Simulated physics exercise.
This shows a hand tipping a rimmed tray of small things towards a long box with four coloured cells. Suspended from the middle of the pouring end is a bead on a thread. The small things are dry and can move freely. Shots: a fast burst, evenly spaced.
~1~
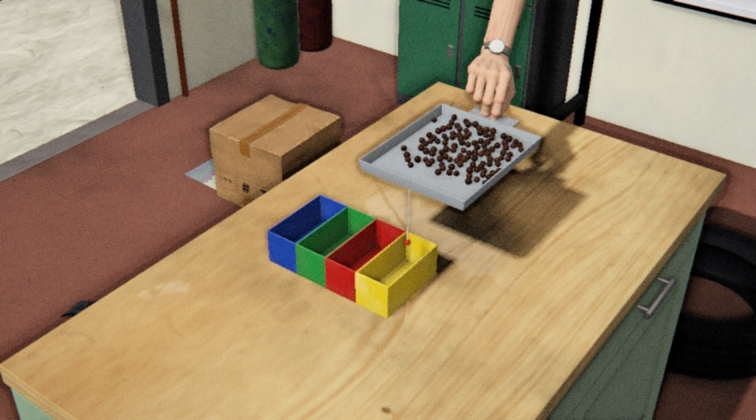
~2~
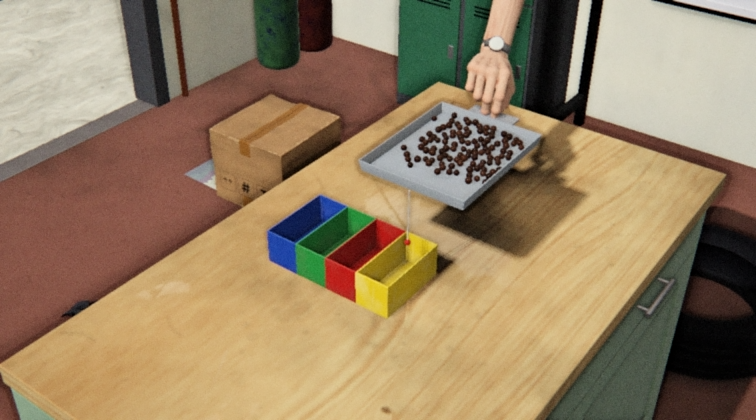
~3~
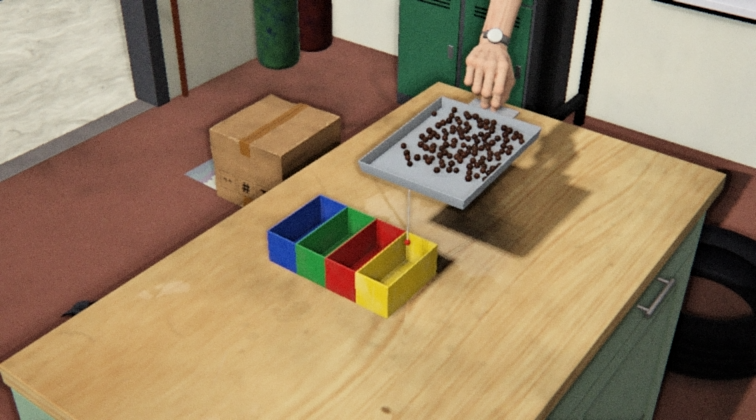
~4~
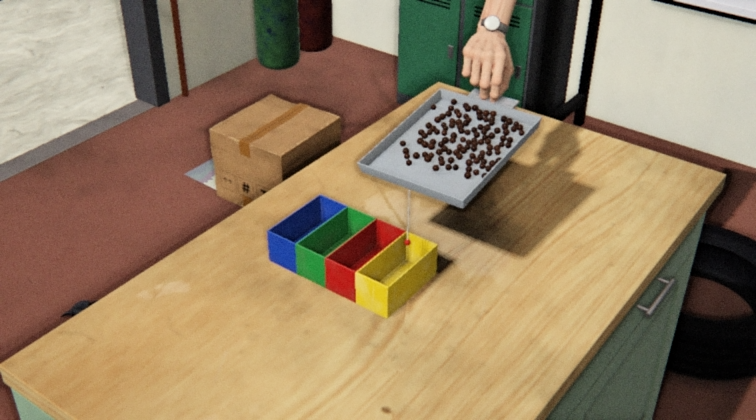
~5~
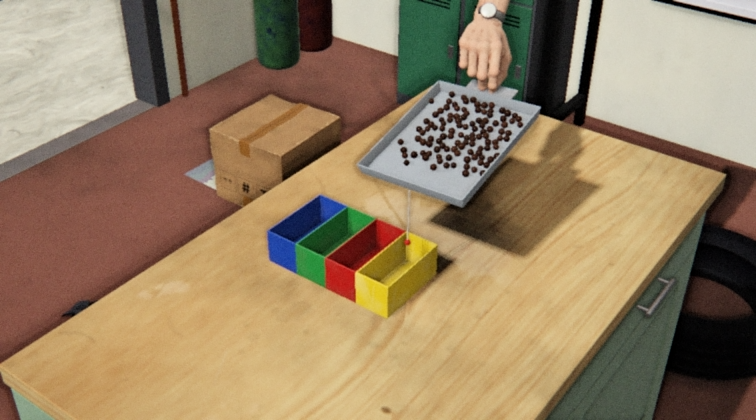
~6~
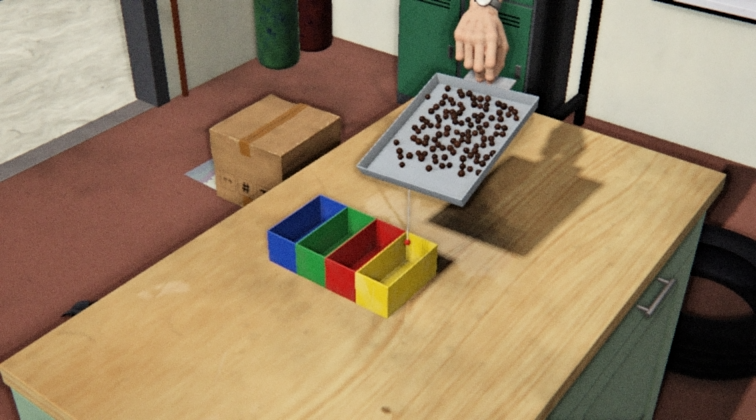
A grey tray of small dark brown balls tilted gradually as a hand wearing a watch raised its far end, and the balls shifted slightly down it, above a blue, green, red and yellow box.
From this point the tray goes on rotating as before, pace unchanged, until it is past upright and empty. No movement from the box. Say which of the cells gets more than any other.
That would be the red cell.
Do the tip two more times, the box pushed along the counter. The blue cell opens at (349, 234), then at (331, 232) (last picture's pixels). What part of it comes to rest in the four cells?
Well, you'd get about 100 per cent and then about 90 per cent.
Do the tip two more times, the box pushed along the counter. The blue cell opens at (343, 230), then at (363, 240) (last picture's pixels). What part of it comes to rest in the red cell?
The first try yields 20% and the second yields 10%.
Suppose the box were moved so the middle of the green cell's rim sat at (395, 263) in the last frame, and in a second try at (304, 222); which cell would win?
In turn: The blue cell; the yellow one.
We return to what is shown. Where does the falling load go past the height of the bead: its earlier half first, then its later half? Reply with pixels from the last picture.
I'd say close to (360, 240) at first and close to (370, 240) later on.
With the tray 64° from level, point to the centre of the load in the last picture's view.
Roughly (390, 177).
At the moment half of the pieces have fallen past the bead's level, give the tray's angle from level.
100° or so.
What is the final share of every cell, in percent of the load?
Estimated shares - blue cell close to 0, green cell close to 20, red cell close to 50, yellow cell close to 20.
Soon, tray tipped steeply; most on the tray; a small part in the red cell; a stray few in the green cell; a stray few in the yellow cell; a stray few in the blue cell; a small part falling or outside the box.
A while on, tray tipped past a quarter turn; a small part on the tray; about a third in the red cell; a small part in the yellow cell; a small part in the green cell; about a quarter falling or outside the box.
Towards the end, tray tipped past a quarter turn; about half in the red cell; about a quarter in the yellow cell; about a quarter in the green cell; a small part falling or outside the box.
Finally, tray tipped past a quarter turn; about half in the red cell; about a quarter in the yellow cell; about a quarter in the green cell; none in the blue cell; a small part outside the box.
